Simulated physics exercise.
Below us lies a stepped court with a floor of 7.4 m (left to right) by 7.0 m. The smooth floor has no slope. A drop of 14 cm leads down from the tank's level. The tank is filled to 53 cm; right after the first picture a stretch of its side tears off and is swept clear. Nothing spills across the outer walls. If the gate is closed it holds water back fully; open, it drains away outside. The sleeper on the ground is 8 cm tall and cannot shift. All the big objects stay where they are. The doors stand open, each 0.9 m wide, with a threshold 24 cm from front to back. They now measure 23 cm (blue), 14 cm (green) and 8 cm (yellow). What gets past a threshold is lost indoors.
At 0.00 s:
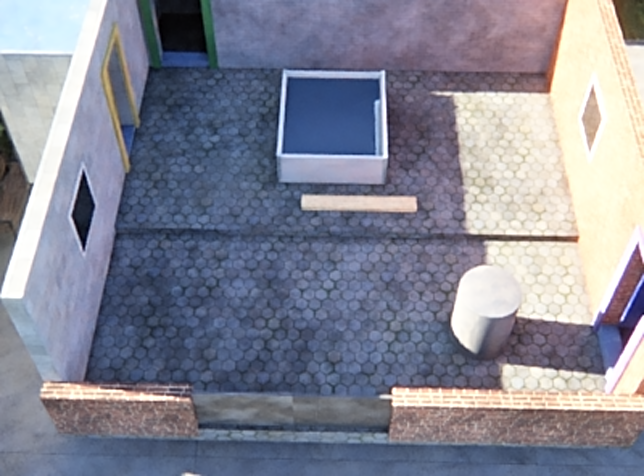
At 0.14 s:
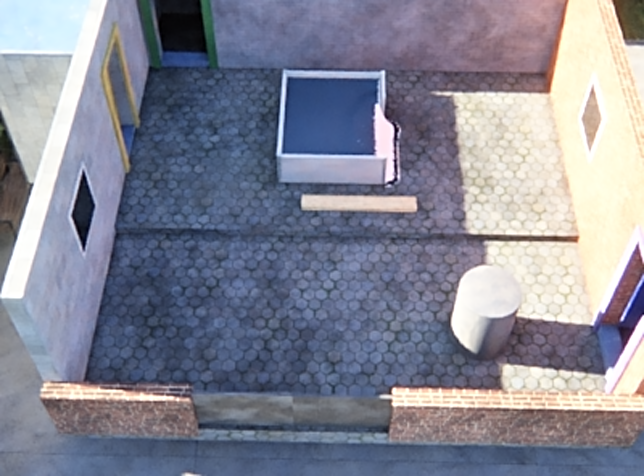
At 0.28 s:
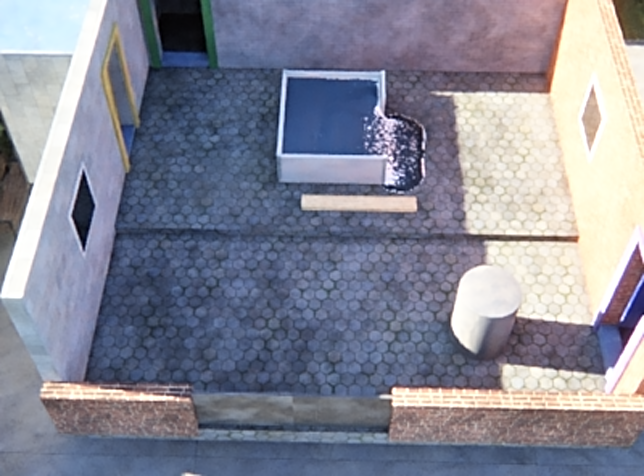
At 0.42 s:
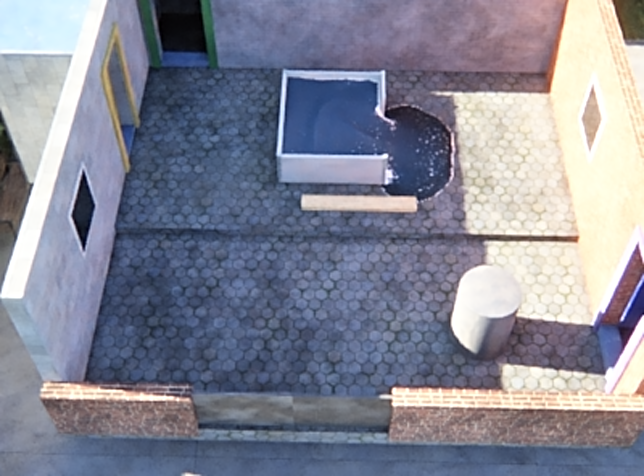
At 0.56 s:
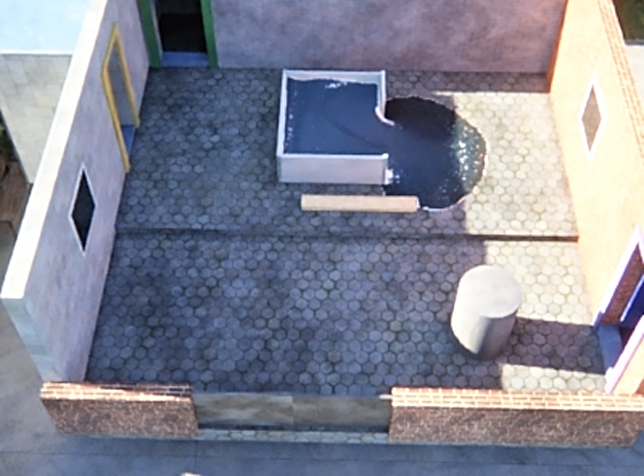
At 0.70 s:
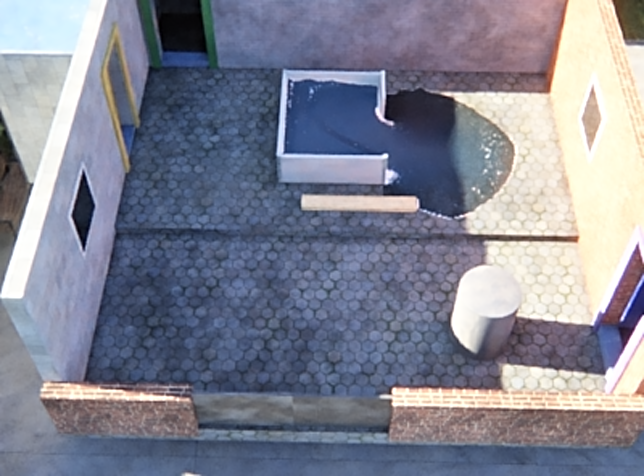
Walled paved courtyard with a square tank, its right side breaking open and dark water pouring out, spreading rightward across the paving.
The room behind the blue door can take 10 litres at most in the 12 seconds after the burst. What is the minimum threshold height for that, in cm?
Close to 8.5 cm is just enough.
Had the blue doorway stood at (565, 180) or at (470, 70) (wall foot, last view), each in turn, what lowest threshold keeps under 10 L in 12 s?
Roughly 20 and 6.5 cm.
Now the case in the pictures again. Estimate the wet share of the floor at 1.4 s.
About 20 per cent.
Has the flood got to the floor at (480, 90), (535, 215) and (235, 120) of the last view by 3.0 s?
In that order: Under water, wet, still dry.
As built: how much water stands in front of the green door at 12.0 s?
About 4.0 cm.
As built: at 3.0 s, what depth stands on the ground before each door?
In cm: Blue 7, green 0, yellow 0.
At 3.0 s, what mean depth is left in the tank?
About 18 cm.
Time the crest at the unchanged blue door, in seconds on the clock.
At about 6.5 s.
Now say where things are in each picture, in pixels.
Still water, 53 cm deep, in the tank at (333, 116); the blue door at (622, 322) is dry, in the first picture.
The front is at (394, 138), 0.2 m from the gap at (381, 145); 0.2 m2 of floor is wet, 53 cm left at the back, in the second picture.
Water pours out at (381, 146) and has run 0.7 m, to (419, 151); about 9 cm deep outside, 53 cm at the back, in the third picture.
The front is at (448, 164), 1.1 m from the gap at (381, 146); 1.9 m2 of floor is wet, 52 cm left at the back, in the fourth picture.
Water pours out at (381, 146) and has run 1.7 m, to (482, 152); about 5 cm deep outside, 45 cm at the back, in the fifth picture.
Water pours out at (381, 146) and has run 2.2 m, to (511, 155); about 5 cm deep outside, 45 cm at the back; the blue door at (622, 322), 5.0 m from the gap, is still 3.2 m from the nearest water, in the sixth picture.
After 1.4 s water covers 20 % of the floor, deepest (24 cm) near (565, 164); it has not reached the blue door.
After 3.0 s water covers 30 % of the floor, deepest (24 cm) near (548, 78); 7 cm at the blue door, 0 litres in over its 23 cm threshold.
After 12.0 s water covers 85 % of the floor, deepest (8 cm) near (108, 273); 6 cm at the blue door, 0 litres in over its 23 cm threshold.
At the blue door as built, the water arrived by 2.4 s and peaked near 12 cm at 6.6 s.
Run again over the same 12 s with other heights there, 25 litres in over 7 cm, 6 litres over 9.5 cm. The limit of 10 litres is kept from about 8.5 cm up.
